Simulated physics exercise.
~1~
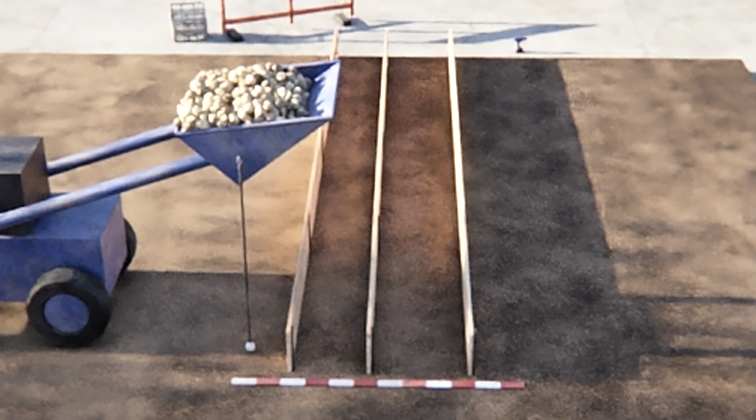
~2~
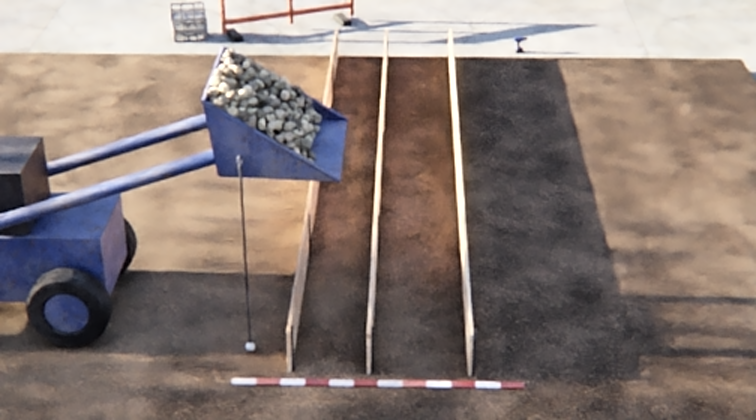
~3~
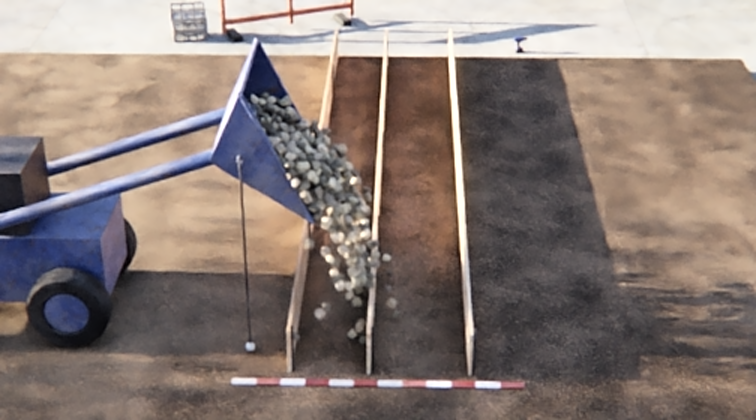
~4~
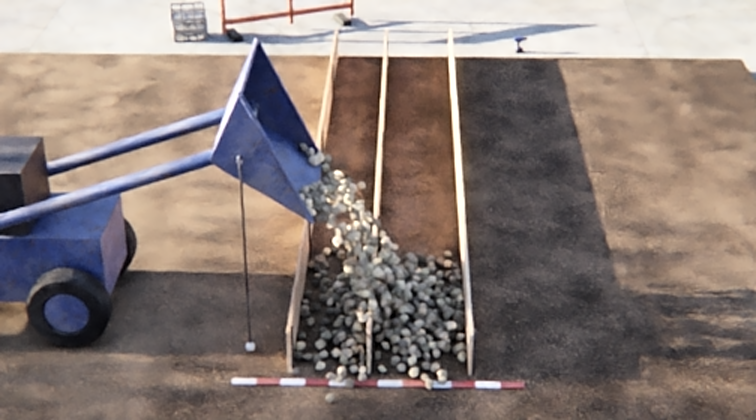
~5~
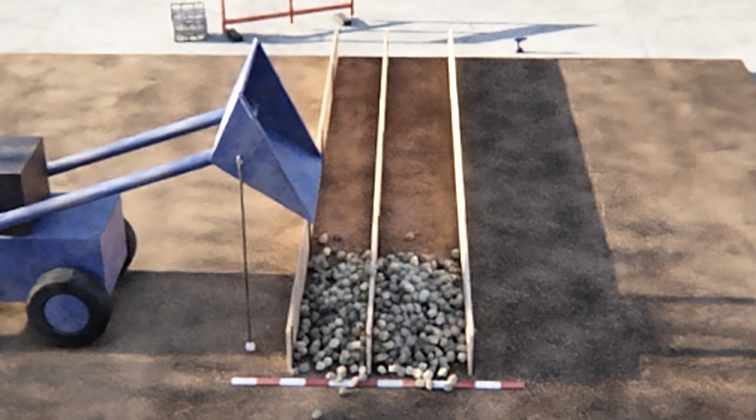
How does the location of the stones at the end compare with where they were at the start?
At the start the stones were heaped in the loader's raised bucket. By the end they lay lower down and farther right, on the ground between the wooden planks near the striped staff.
